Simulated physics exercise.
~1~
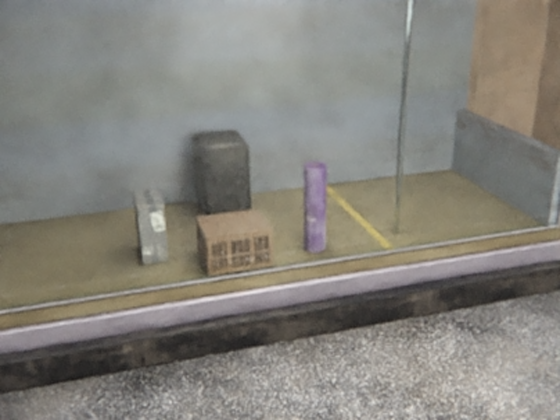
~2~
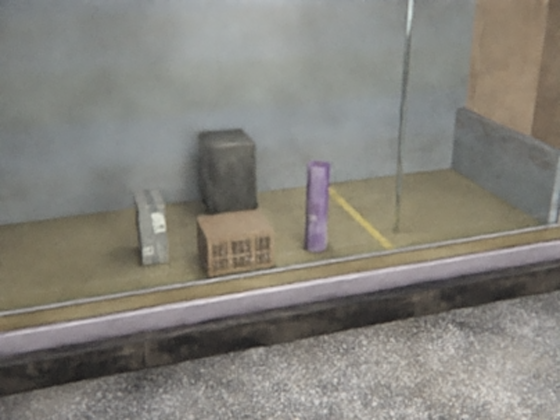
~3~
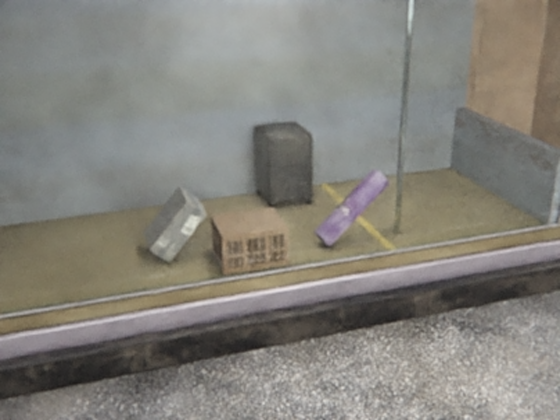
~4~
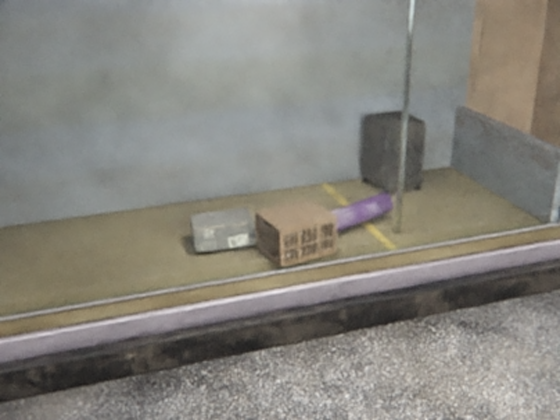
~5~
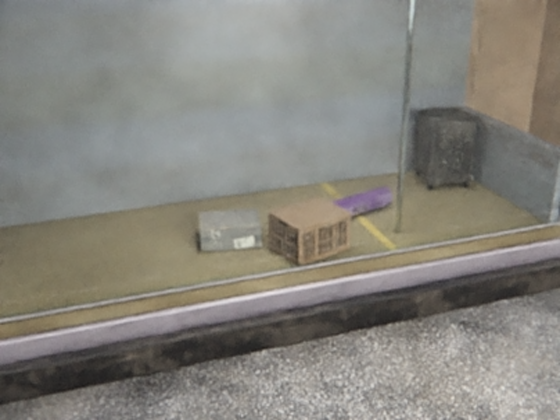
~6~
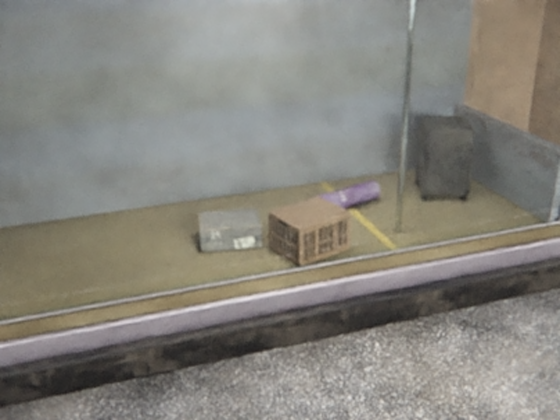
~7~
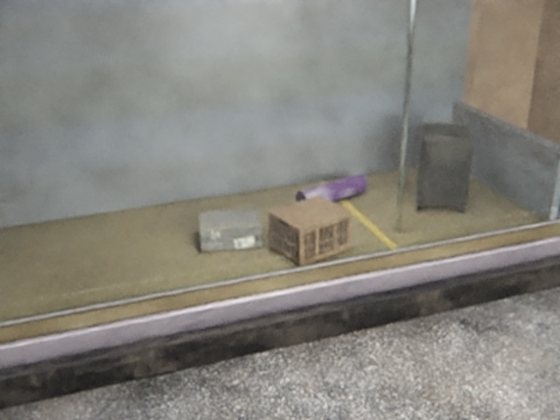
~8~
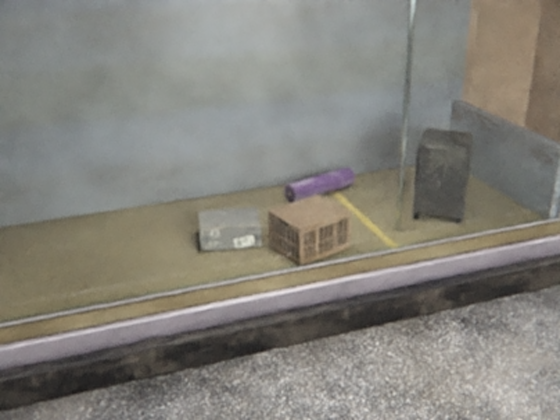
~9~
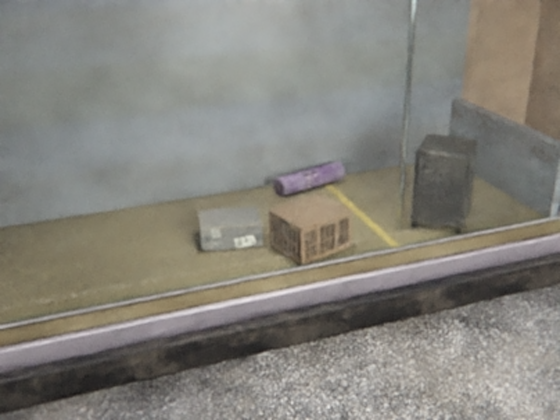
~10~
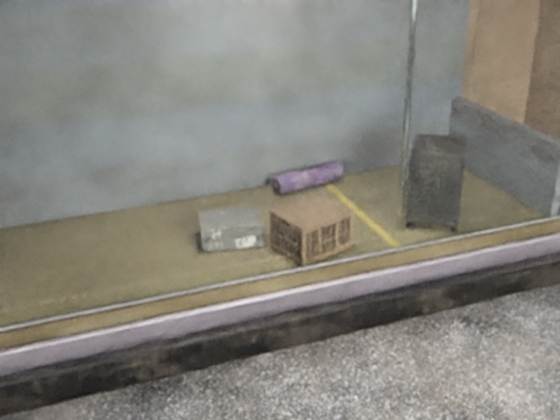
A black wheeled case, a brown crate, an upright purple roll and a narrow grey pack stand loose on the olive floor of a bay, seen from its open side and slightly above, with a pole and yellow line to the right. The case begins rolling right, and the crate slides after it. The roll and the pack tip over to the right. The case reaches the low wall at the right, then drifts toward the viewer, while the fallen roll crosses back left over the line. It ends behind the crate, short of the line, as are crate and pack.
